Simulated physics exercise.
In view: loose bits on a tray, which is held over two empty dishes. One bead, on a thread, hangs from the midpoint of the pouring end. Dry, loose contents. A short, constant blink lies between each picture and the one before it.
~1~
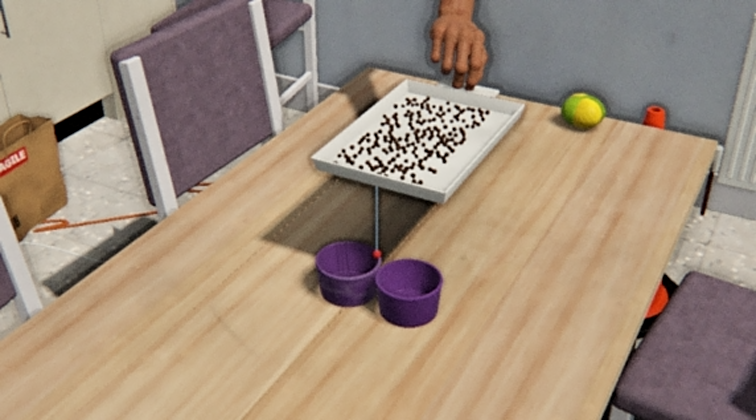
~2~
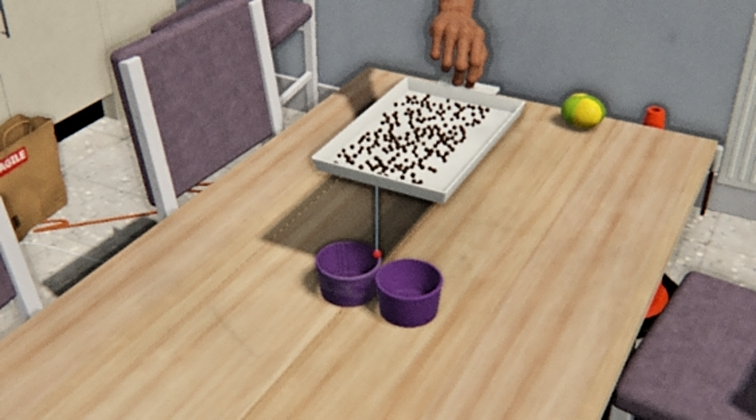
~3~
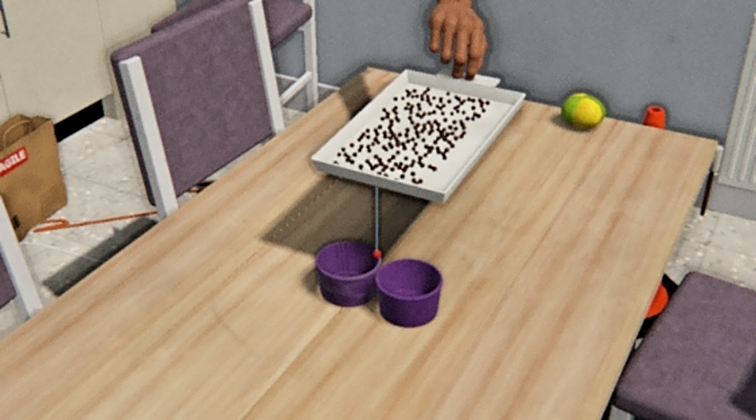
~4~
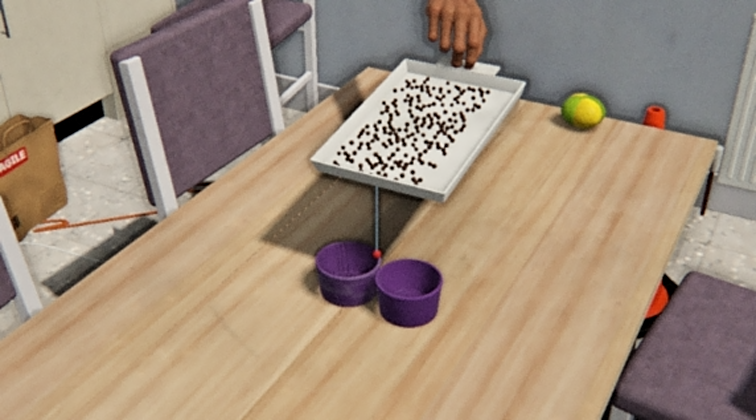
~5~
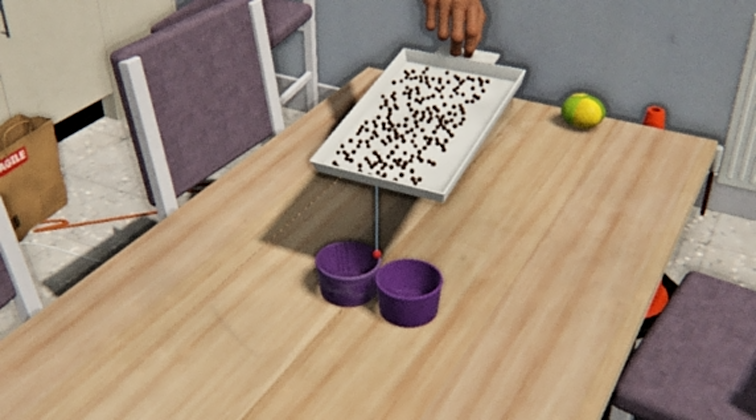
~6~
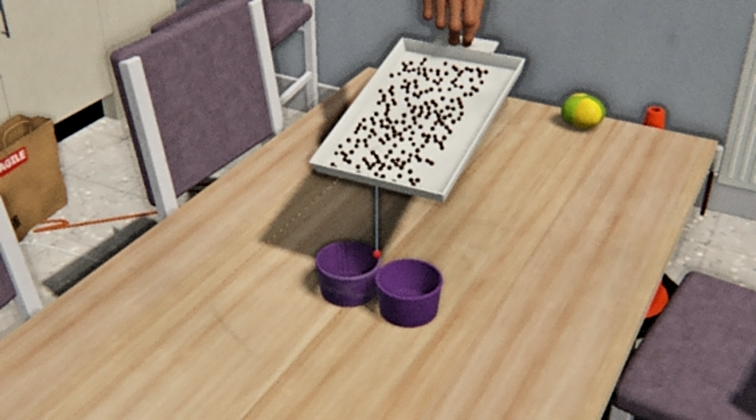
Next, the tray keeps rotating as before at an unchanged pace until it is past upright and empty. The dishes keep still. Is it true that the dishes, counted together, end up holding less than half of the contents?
Yes, less than half.
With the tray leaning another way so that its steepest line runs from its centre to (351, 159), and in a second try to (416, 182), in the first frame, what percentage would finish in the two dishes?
The first try gives close to 40 percent; the next gives 50 percent.
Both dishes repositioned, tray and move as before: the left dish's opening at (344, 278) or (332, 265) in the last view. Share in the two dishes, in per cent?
It would be roughly 60 per cent, followed by roughly 70 per cent.
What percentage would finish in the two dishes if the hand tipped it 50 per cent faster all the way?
Result: About 30 per cent.
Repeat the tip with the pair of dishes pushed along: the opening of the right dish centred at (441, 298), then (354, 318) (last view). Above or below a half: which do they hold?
Taking the places in turn, it's shy of half and then shy of half.
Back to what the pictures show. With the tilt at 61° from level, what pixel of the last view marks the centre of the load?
Look about (361, 170) in the last picture.
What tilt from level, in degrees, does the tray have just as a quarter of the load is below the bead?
Roughly 100 degrees of tilt.
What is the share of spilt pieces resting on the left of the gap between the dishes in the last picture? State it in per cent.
I reckon around 90 per cent.
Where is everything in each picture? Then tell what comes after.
Corners of the pouring end near (317, 157) and (444, 190), level; middle of the load near (417, 138), allspice berries; left dish near (333, 288); right dish near (394, 309); bead on its thread near (377, 254), in the first frame.
Corners of the pouring end near (317, 157) and (443, 190), level; middle of the load near (417, 137), in the second frame.
Corners of the pouring end near (316, 157) and (443, 190), tipped barely, level across its low end; middle of the load near (417, 133), in the third frame.
Corners of the pouring end near (316, 158) and (443, 190), tipped a little, level across its low end; middle of the load near (417, 127), in the fourth frame.
Corners of the pouring end near (315, 159) and (442, 190), tipped a little, level across its low end; middle of the load near (416, 122), in the fifth frame.
Corners of the pouring end near (315, 160) and (441, 191), tipped clearly, level across its low end; middle of the load near (414, 118); left dish near (333, 288); right dish near (394, 309), in the sixth frame.
Shortly afterwards, tray tipped steeply; all but a few on the tray; only a few outside both; a little in the air.
Next, tray tipped right over; near a third on the tray; a little in the left dish; a little outside both; near a third in the air.
Some moments later, tray tipped past a quarter turn; only a few in the right dish; a little in the left dish; the bulk outside both.
In the end, tray tipped past a quarter turn; only a few in the right dish; a little in the left dish; the bulk outside both.
